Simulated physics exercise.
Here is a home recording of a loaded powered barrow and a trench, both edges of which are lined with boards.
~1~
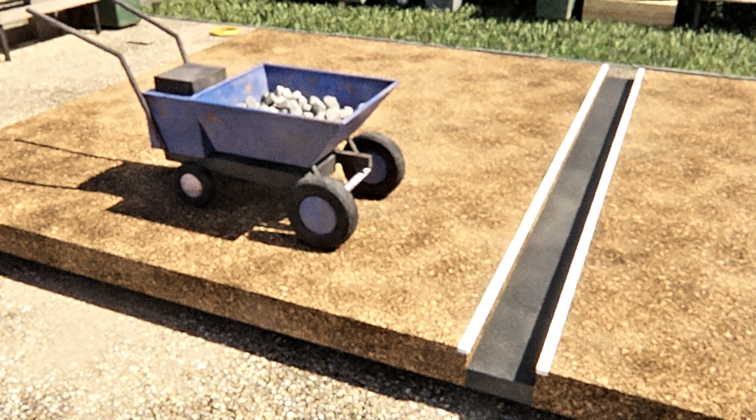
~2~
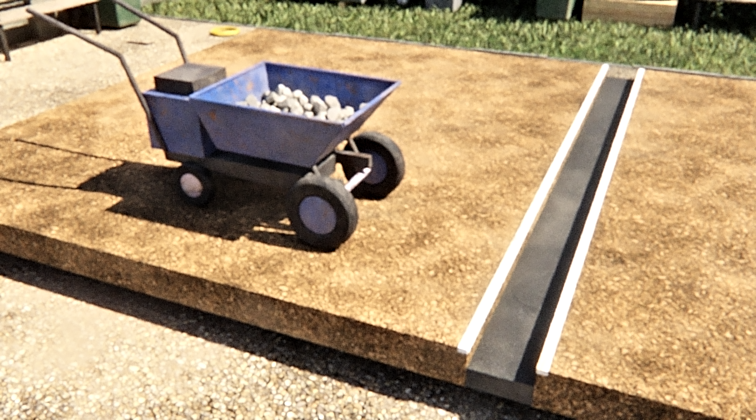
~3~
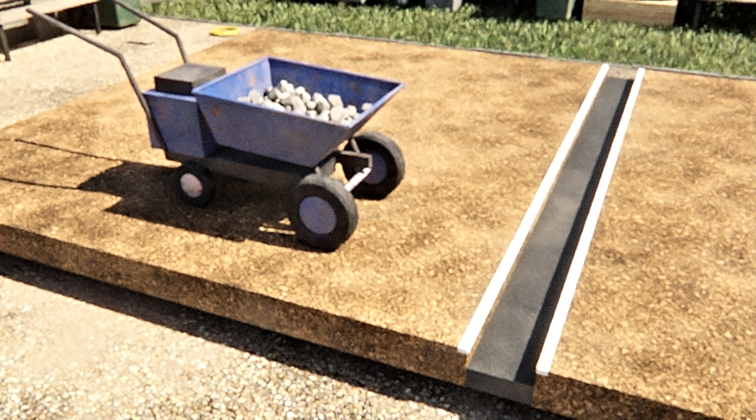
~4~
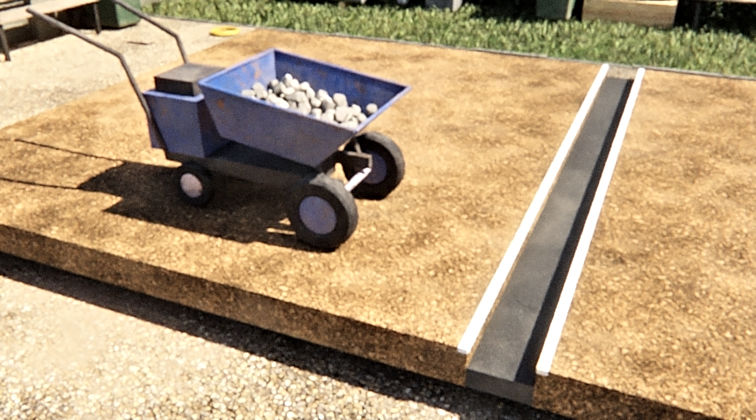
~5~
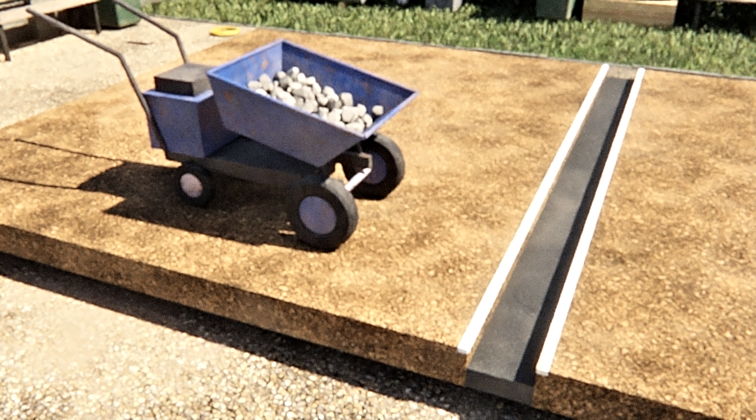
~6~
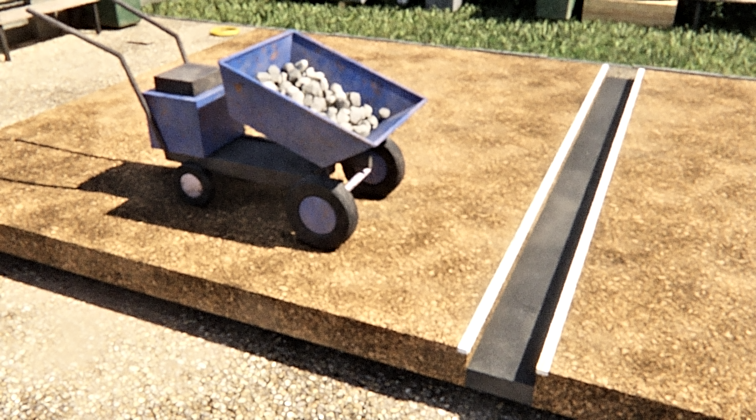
On a brown gravelly surface, a blue barrow's skip of stones tilts toward the right.
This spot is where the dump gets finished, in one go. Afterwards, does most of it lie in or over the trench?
Mostly out.
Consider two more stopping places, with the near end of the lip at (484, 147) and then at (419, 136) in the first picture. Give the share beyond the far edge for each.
First try: Some 80 %; second try: 0 %.
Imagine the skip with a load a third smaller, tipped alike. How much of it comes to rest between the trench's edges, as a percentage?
Share: Approx. 20 %.
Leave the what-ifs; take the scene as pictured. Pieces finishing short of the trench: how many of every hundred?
It works out to roughly 75 percent.
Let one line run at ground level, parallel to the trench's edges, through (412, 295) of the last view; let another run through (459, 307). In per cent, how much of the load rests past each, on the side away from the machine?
I'd put it near 80 in a hundred, then near 30 in a hundred.
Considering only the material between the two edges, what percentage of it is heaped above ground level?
Near 0 %.
Soon, skip tipped steeply; all in the skip.
A while on, skip tipped steeply; most in the skip; a small part short of the trench; a stray few falling.
Towards the end, skip tipped right over; a small part in the skip; about two thirds short of the trench; about a quarter in or heaped over the trench.
Finally, skip tipped right over; a stray few in the skip; most short of the trench; about a quarter in or heaped over the trench; none beyond it.
